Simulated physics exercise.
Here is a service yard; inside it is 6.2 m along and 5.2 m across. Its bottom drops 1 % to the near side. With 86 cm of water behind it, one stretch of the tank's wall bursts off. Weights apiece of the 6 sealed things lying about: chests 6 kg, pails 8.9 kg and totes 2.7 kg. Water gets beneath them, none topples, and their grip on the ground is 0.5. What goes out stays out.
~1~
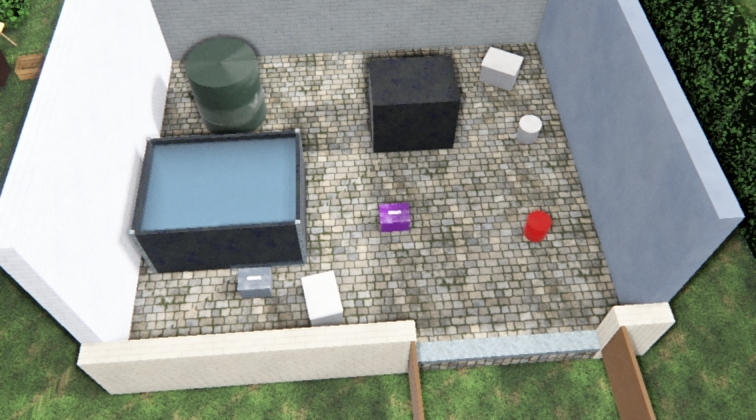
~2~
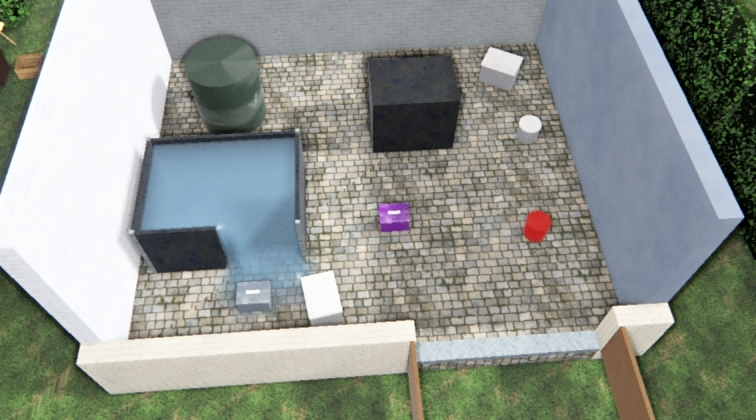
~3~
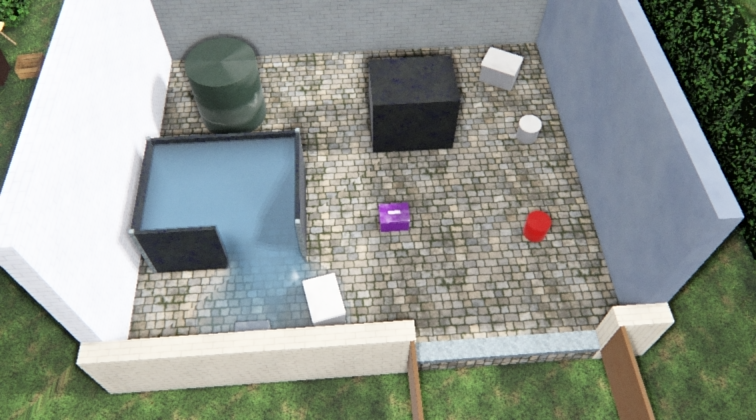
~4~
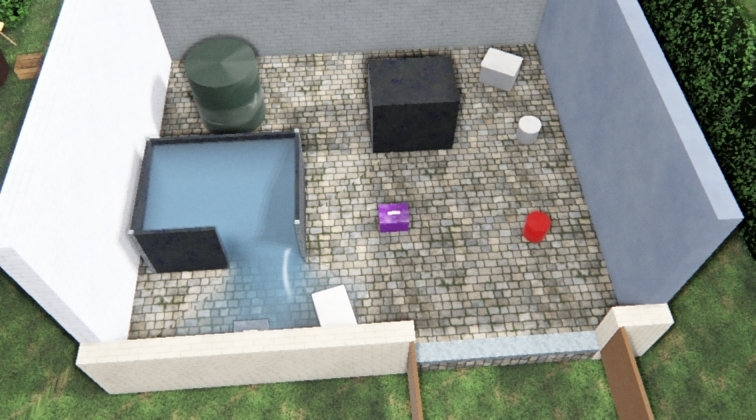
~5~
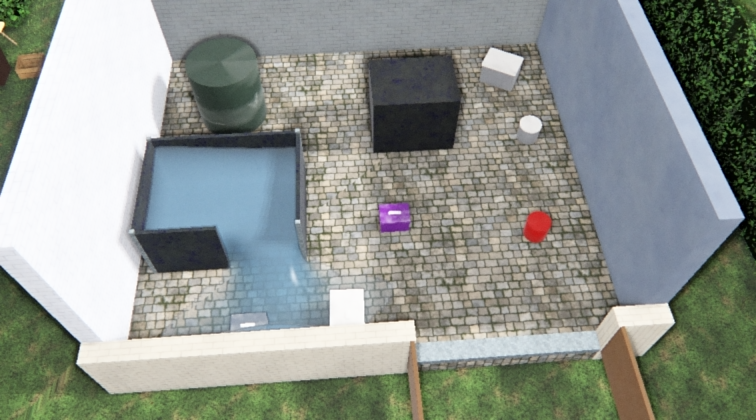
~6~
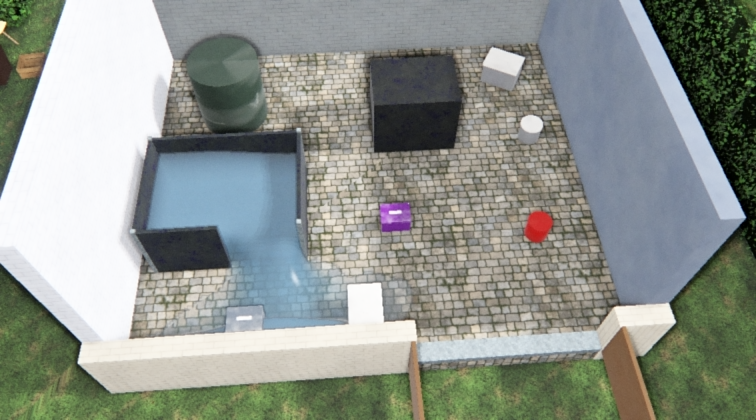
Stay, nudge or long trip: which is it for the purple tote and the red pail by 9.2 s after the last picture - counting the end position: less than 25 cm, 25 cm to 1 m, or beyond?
The purple tote is nudged along; the red pail ends far away.
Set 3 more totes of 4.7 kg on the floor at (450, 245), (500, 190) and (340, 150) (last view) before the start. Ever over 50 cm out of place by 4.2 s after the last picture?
In turn: Past it, more, under.
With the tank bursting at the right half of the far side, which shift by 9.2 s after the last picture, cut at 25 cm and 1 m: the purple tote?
Then the purple tote ends far away.
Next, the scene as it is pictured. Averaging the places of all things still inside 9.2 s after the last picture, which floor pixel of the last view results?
Around (405, 134).
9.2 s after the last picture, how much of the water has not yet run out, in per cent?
Some 80 per cent remains.
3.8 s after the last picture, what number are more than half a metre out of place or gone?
By then 4.
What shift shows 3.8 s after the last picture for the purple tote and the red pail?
About 40 and 200 cm.
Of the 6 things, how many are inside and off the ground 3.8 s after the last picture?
2 of them.
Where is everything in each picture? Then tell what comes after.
The first frame shows the purple tote at (395, 213), on the bottom; the red pail at (540, 221) rests on the ground; water covers 2.7 m2; 0 of 6 have shifted.
The second frame shows the purple tote at (394, 213), on the bottom; the red pail at (539, 221) rests on the ground; water covers 3.4 m2; 1 of 6 have shifted.
The third frame shows the purple tote at (394, 213) rests on the ground; the red pail at (539, 221) rests on the ground; 4.3 m2 under water; 2 of 6 have shifted.
The fourth frame shows the purple tote at (394, 213) rests on the ground; the red pail at (539, 221), on the bottom; 4.9 m2 under water; 2 of 6 have shifted.
The fifth frame shows the purple tote at (395, 213), on the bottom; the red pail at (539, 221) rests on the ground; 5.3 m2 under water; 2 of 6 have shifted.
The sixth frame shows the purple tote at (395, 213), on the bottom; the red pail at (540, 221), on the bottom; water covers 5.6 m2; 2 of 6 have shifted.
Then, 1.2 s after the last picture the purple tote is near (395, 213), 0.0 m from its start, aground; the red pail is near (553, 213), 0.2 m from its start, aground; 0 of 6 are out; 1 afloat.
Then, 3.8 s after the last picture the purple tote is near (388, 188), 0.4 m from its start, aground; the red pail is near (530, 100), 2.2 m from its start, aground; 0 of 6 are out; 2 afloat.
Then, 6.2 s after the last picture the purple tote is near (388, 188), 0.4 m from its start, afloat; the red pail is near (527, 47), 3.4 m from its start, aground; 0 of 6 are out; 4 afloat.
Then, 9.2 s after the last picture the purple tote is near (401, 250), 0.6 m from its start, afloat; the red pail is near (526, 45), 3.4 m from its start, aground; 0 of 6 are out; 4 afloat.
